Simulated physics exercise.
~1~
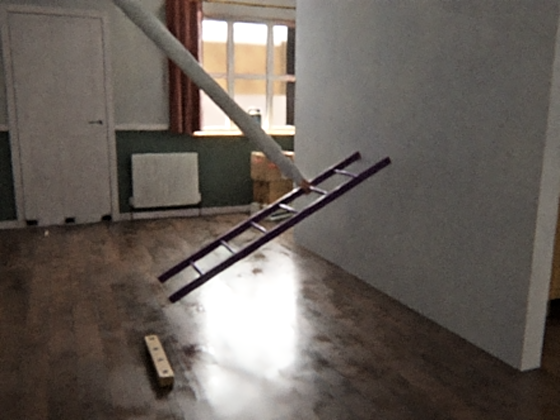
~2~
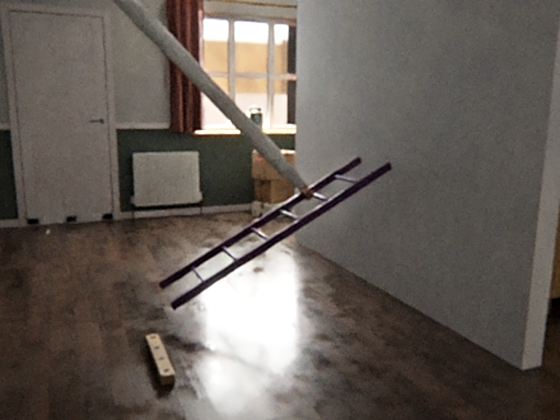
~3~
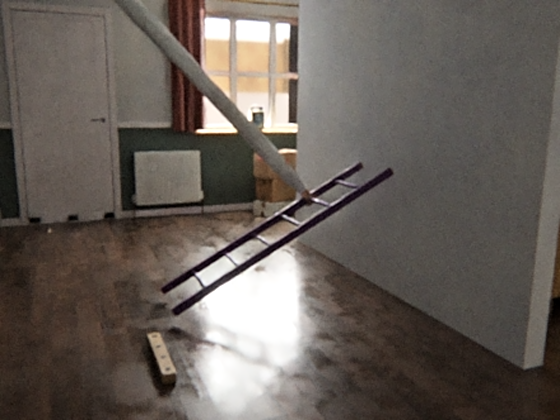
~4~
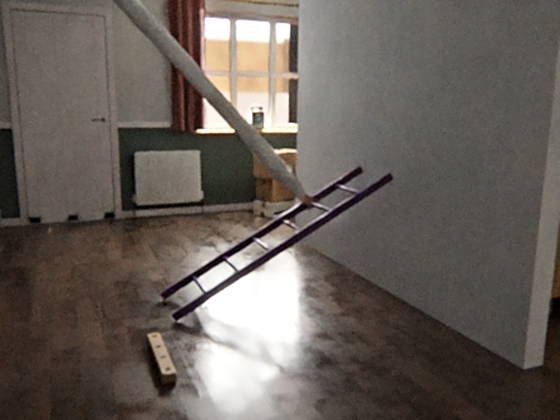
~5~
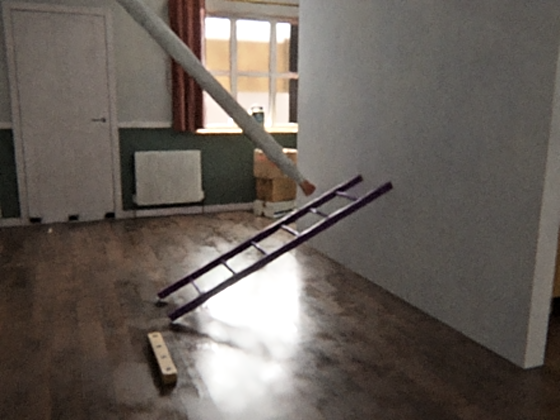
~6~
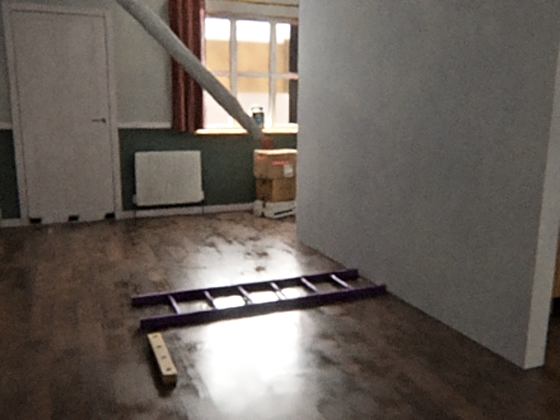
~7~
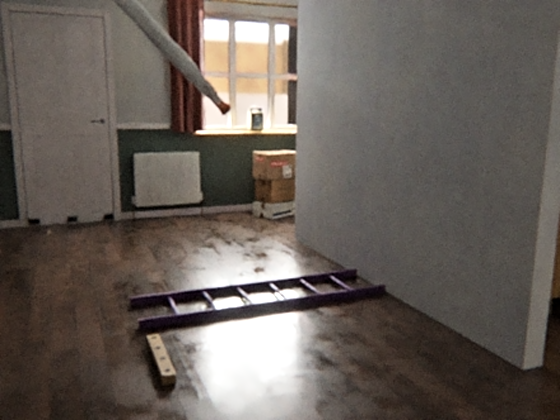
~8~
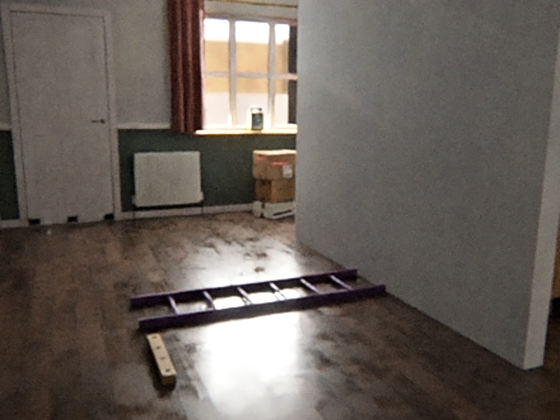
In a dim room, an arm releases a tilted purple rack, which falls flat.
